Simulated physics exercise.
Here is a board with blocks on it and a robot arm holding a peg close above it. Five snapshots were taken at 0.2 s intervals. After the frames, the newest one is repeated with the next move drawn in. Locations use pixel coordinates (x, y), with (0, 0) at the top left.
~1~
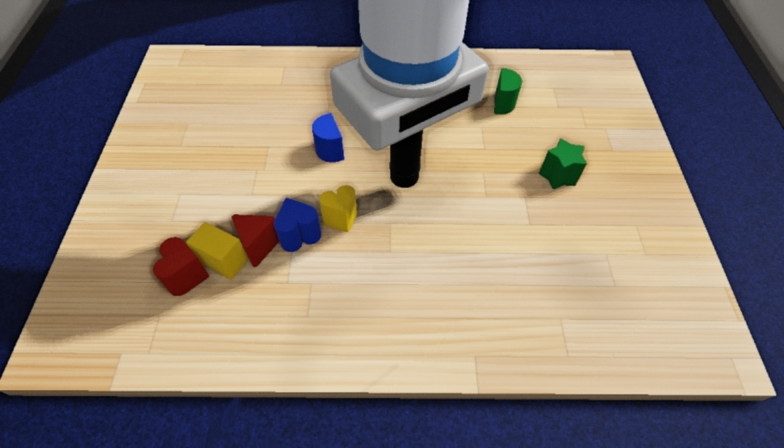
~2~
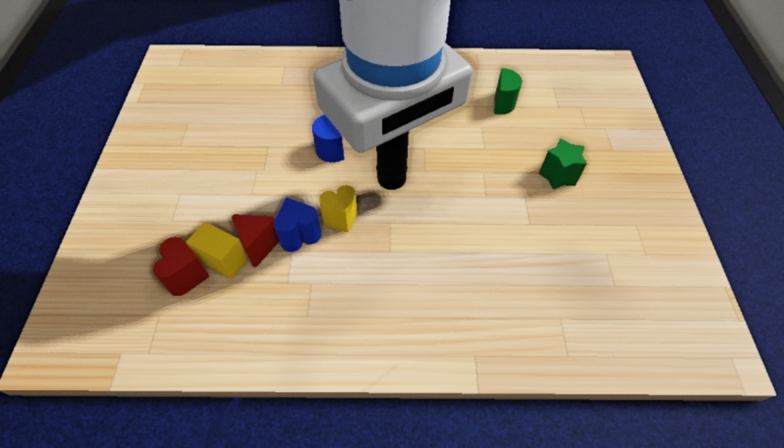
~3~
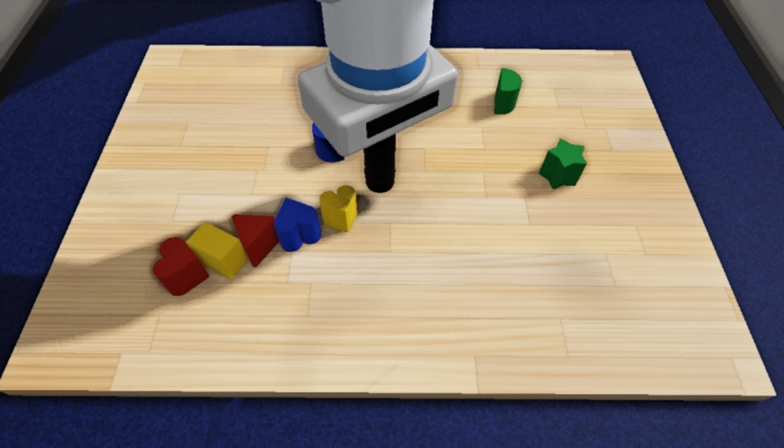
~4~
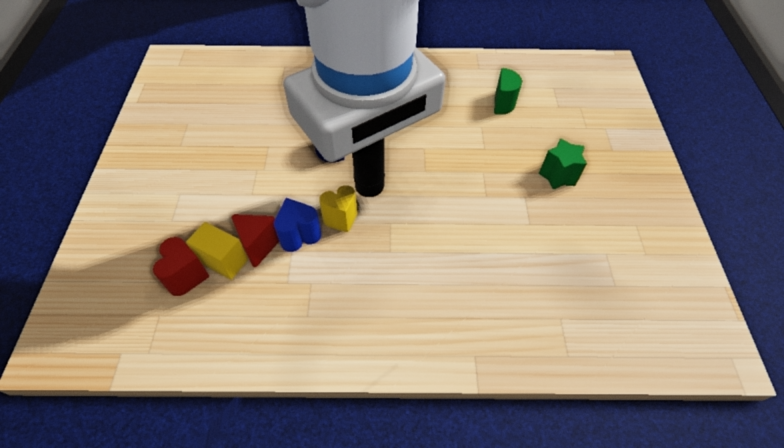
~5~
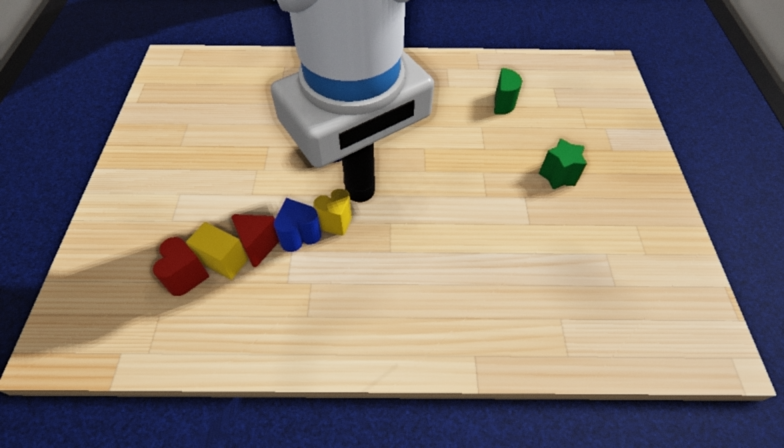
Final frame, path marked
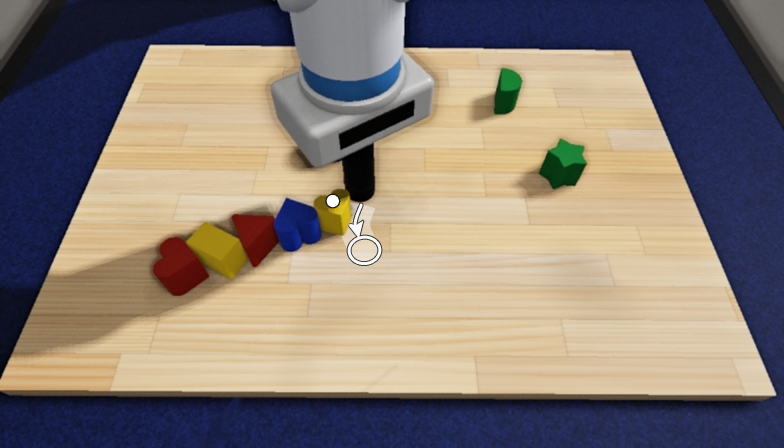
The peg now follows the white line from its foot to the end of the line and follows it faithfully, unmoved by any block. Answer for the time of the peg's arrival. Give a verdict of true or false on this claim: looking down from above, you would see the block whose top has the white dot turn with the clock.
My answer: True.
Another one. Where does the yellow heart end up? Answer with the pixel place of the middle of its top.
Top centre: (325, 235).
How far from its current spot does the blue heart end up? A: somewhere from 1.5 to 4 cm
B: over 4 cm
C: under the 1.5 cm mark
That would be A.
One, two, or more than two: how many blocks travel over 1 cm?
Blocks displaced: 2.
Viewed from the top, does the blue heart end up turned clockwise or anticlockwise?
It swings round clockwise.
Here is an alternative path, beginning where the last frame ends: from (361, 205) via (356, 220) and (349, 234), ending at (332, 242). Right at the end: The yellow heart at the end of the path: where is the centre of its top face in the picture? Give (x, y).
Close to (308, 247).
Drawn move, from (361, 205) over (356, 220) and (357, 235) to (364, 250); the dot is on the yellow heart.
On the path given first. Halfway along, peg (354, 215); blue heart (285, 228), turned 40° clockwise; yellow heart (325, 226).
At the end, peg (364, 238); blue heart (285, 229), turned 45° clockwise; blue half-round block still; yellow heart (325, 235), turned 25° clockwise.
